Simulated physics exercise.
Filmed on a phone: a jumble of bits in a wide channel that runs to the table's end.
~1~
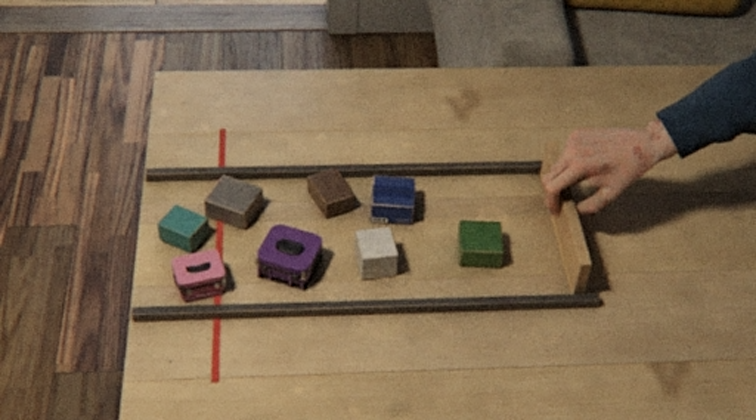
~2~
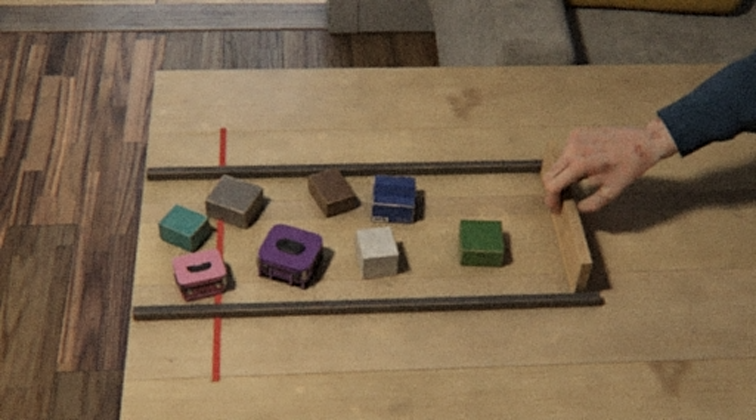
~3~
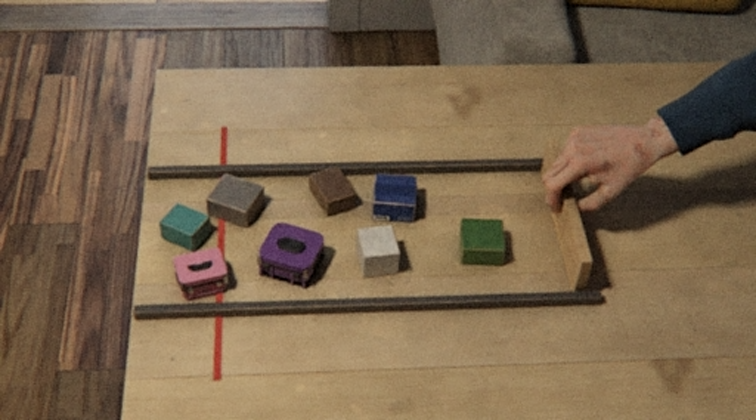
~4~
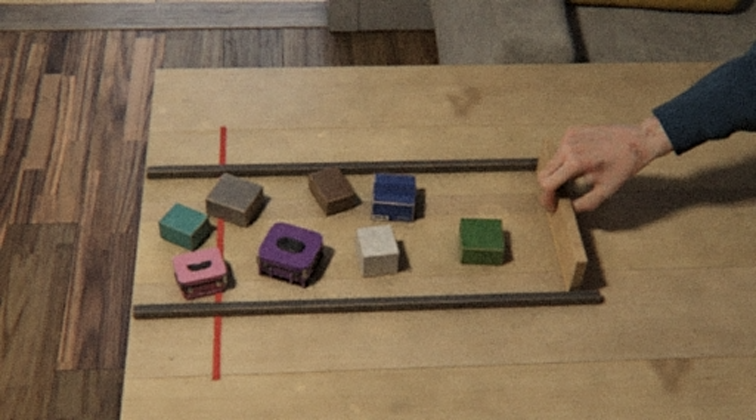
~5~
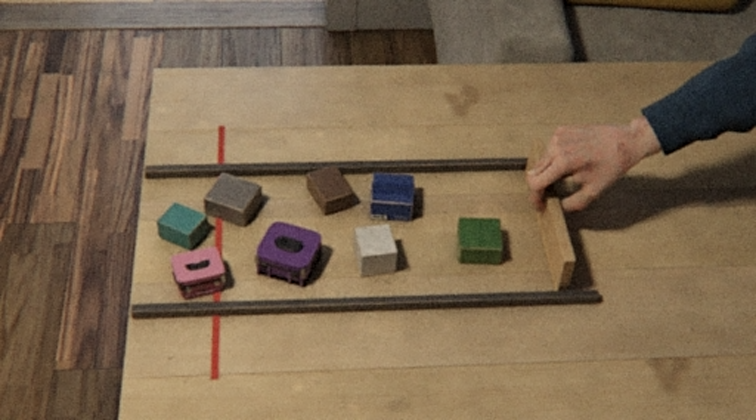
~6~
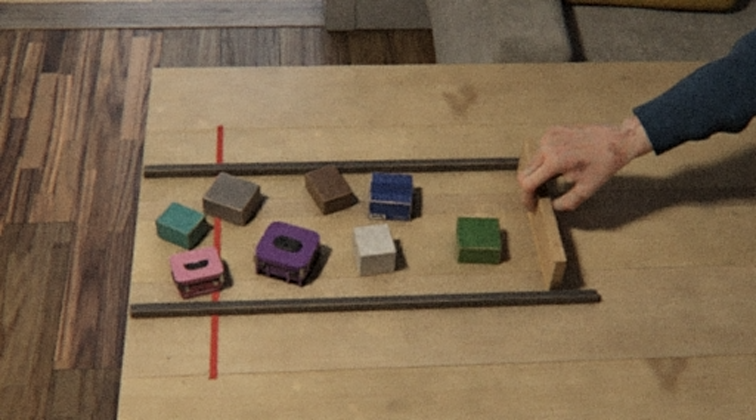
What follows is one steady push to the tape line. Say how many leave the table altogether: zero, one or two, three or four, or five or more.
Here the number that fall off is three or four.
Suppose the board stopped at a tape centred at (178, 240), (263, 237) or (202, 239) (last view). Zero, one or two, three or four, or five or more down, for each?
In that order: Five or over; either one or two; three to four.
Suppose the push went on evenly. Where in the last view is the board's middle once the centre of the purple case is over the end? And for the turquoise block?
Near (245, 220) and (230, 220).
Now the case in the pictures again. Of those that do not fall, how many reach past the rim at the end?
That would be 0.
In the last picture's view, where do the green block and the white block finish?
First (195, 249), then (154, 257).
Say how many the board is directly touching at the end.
2 of them.
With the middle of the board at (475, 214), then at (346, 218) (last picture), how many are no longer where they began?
The counts are 1 and 6.
Soon after, none off yet; turquoise block at rest near (181, 226); pink case at rest near (197, 273); grey block at rest near (232, 199).
After that, none off yet; turquoise block at rest near (174, 229); pink case tilting well over near (105, 289); grey block displaced about its own width near (170, 201).
In the end, the number that fall off is three or four; gone, purple case, grey block, pink case and turquoise block.
